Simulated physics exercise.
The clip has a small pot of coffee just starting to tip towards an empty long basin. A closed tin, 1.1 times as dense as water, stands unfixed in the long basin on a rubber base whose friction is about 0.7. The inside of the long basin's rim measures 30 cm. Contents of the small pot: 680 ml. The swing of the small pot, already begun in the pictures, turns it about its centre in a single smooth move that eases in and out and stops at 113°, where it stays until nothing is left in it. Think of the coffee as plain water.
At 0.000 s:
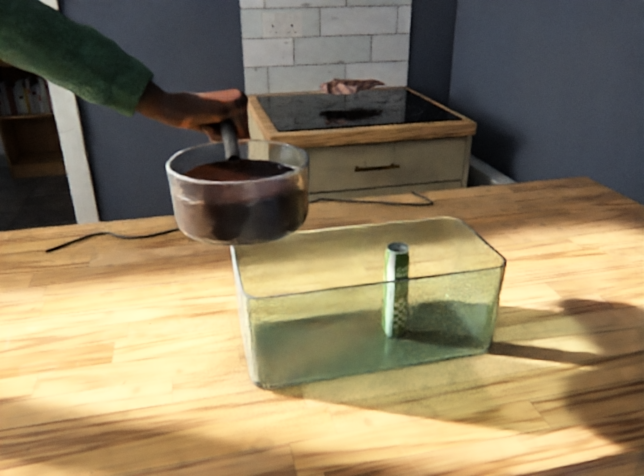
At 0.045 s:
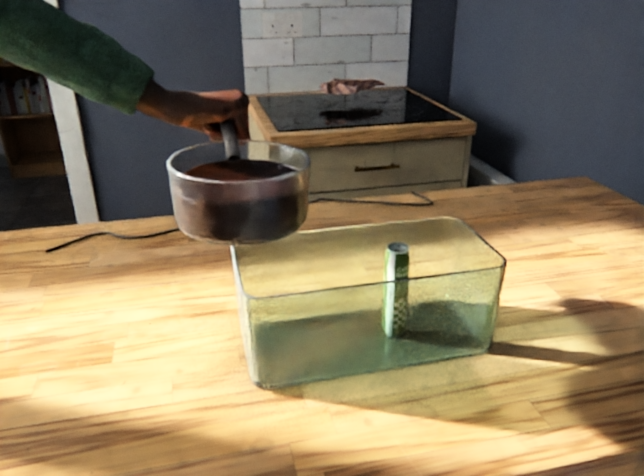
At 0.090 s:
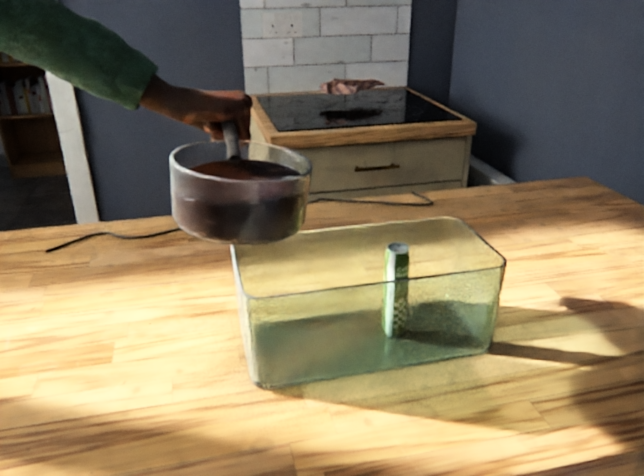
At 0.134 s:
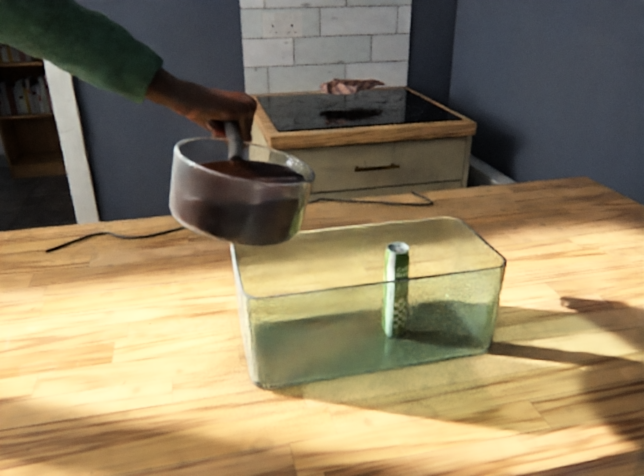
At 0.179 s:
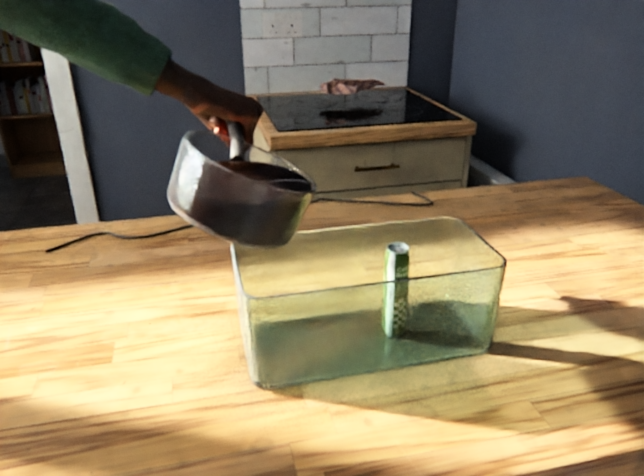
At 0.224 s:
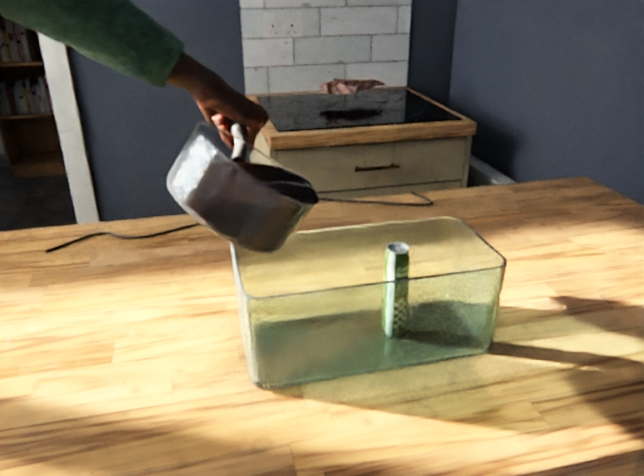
A hand in a green sleeve tilting a small glassy pot of dark coffee rightward above a clear basin with a green tin inside.
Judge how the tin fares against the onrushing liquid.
It withstands it and stays upright.
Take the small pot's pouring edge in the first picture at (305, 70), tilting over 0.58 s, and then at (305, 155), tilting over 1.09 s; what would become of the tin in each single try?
Trial 1 - tin stays standing; trial 2 - tin stays standing.
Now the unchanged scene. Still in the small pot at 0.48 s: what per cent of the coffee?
Still held: Roughly 16 % of the total.
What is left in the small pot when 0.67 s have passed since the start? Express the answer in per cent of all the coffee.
Close to 2 percent of the total.
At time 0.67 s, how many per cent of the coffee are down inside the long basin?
96 %, more or less.
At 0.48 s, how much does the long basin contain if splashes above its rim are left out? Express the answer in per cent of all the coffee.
Roughly 64 per cent.
Then, 0.48 s in, the tilt is 105° and 16 per cent is still to pour; the tin stands where it began.
Then, 0.67 s in, the tilt is 113° and 2 per cent is still to pour; the tin stands where it began.
Then, 0.87 s in, the tilt is 113° and 0 per cent is still to pour; the tin stands where it began.
Then, 1.08 s in, the tilt is 113° and 0 per cent is still to pour; the tin stands where it began.
Finally, the tin stands where it began.
